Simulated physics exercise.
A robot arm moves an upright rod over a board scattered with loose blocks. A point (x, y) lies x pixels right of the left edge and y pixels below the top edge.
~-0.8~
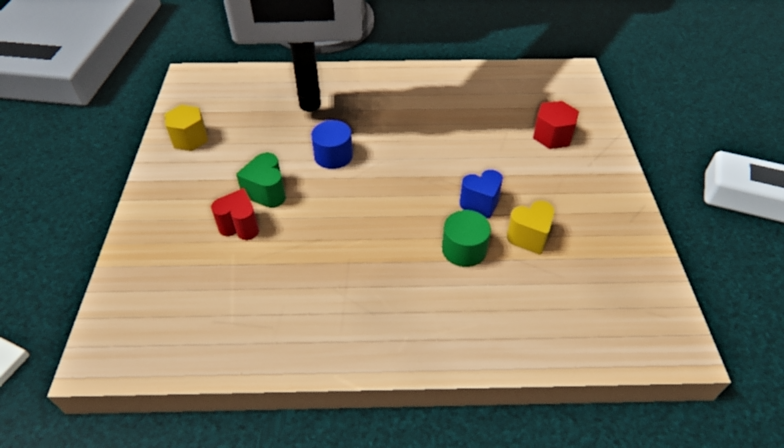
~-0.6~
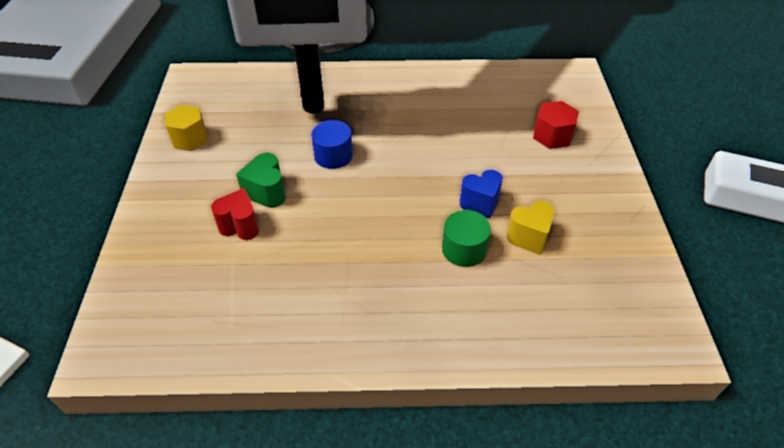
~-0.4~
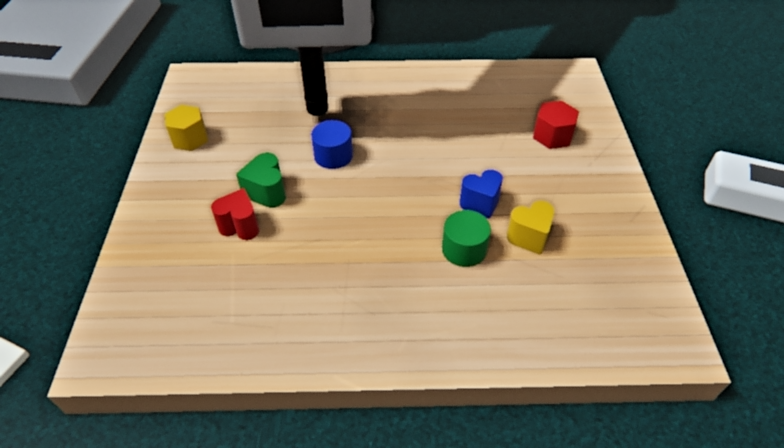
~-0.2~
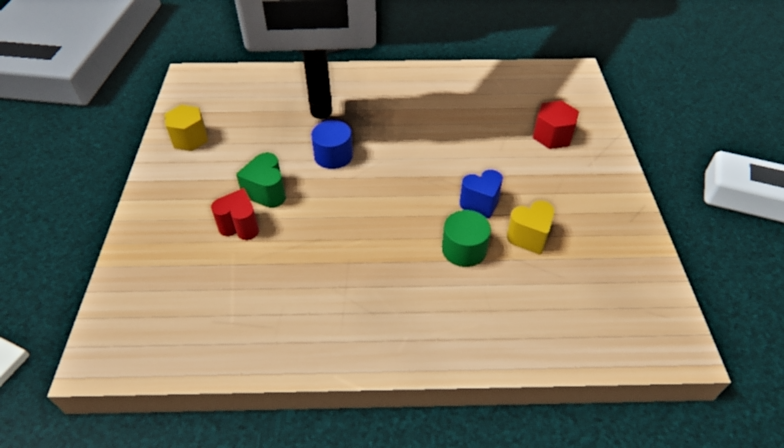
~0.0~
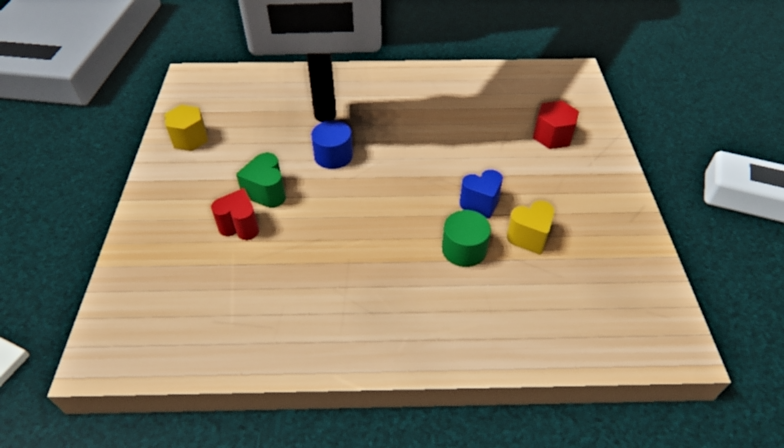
To begin with, a robot arm holds a dark upright rod just behind a blue disc on a wooden board scattered with colourful blocks. The rod then shifts slightly to the right and toward the viewer, drawing closer to the disc, while all the blocks stay still.
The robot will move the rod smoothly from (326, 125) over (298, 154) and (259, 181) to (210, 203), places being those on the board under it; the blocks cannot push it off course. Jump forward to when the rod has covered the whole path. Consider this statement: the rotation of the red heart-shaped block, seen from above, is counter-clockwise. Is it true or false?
False - the claim does not hold.
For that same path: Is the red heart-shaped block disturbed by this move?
Displaced.
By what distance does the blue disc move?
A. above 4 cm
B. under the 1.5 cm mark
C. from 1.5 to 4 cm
The answer is B.
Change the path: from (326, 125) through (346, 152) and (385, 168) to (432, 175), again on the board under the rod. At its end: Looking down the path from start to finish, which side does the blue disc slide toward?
With start-to-end as forward, it shifts right.
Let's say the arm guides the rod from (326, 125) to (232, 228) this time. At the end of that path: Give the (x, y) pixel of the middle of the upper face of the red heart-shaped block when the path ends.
My prediction: (195, 266).
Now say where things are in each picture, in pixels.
Rod's lower end at (310, 106); red heart-shaped block at (234, 204); green heart-shaped block at (262, 169); blue disc at (331, 133), in the first picture.
Rod at (314, 108); blocks still, in the second picture.
Rod at (318, 110); blocks still, in the third picture.
Rod at (322, 113); blocks still, in the fourth picture.
Rod at (325, 116); red heart-shaped block at (234, 204); green heart-shaped block at (262, 169); blue disc at (331, 133), in the fifth picture.
On the path given first. One third of the way, rod at (296, 145); nothing pushed yet.
Two thirds of the way, rod at (255, 172); red heart-shaped block at (229, 214); green heart-shaped block at (250, 185), turned 30° anticlockwise.
At the end, rod at (207, 194); red heart-shaped block at (229, 225), turned 40° clockwise; green heart-shaped block at (242, 193), turned 75° anticlockwise; blue disc still.
